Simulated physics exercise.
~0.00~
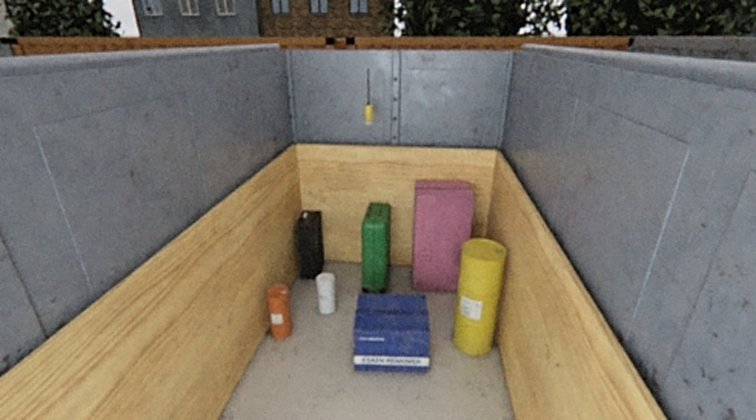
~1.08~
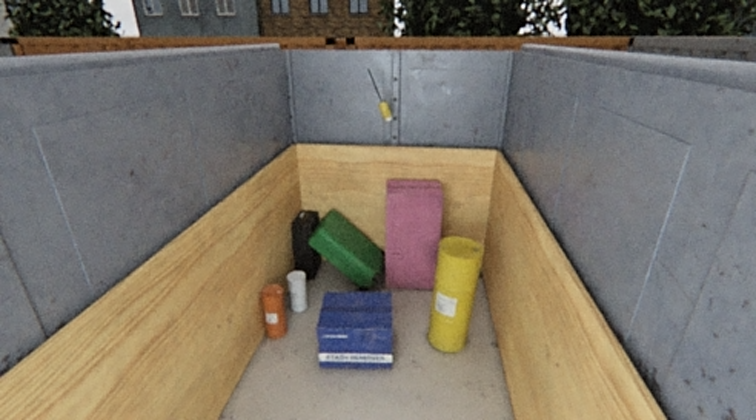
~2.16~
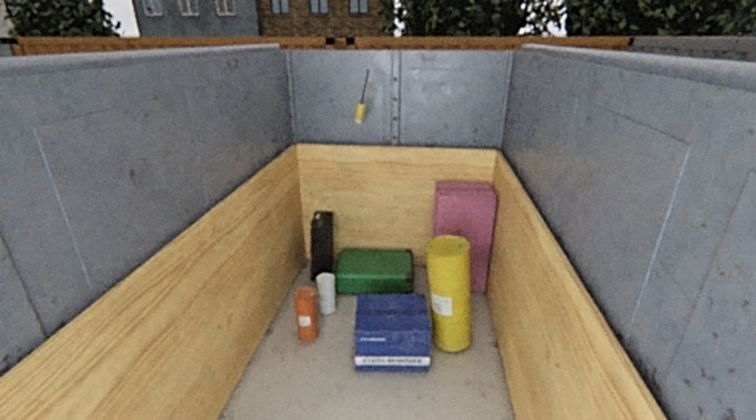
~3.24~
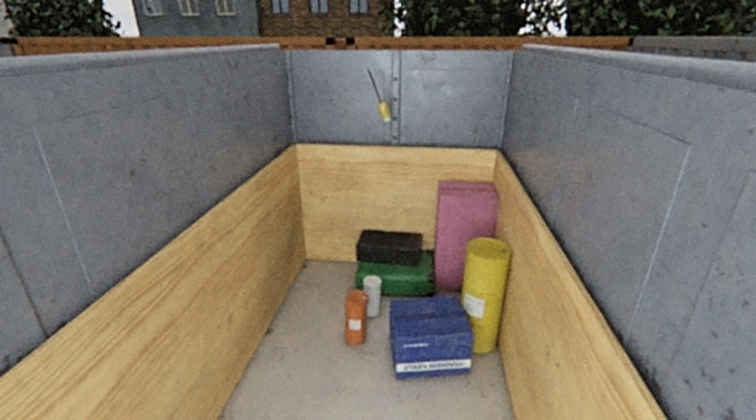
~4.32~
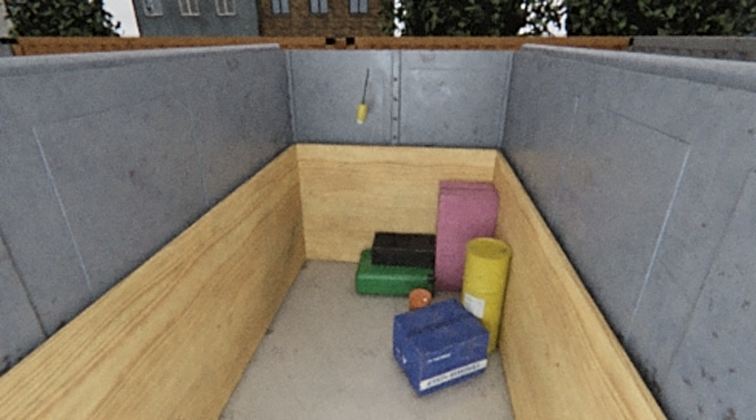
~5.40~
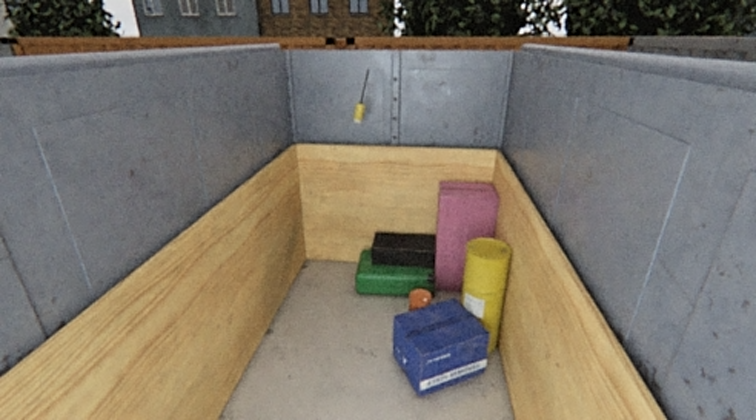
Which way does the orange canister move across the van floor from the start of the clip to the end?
The orange canister moves to the right overall, ending up partly hidden behind the blue box.
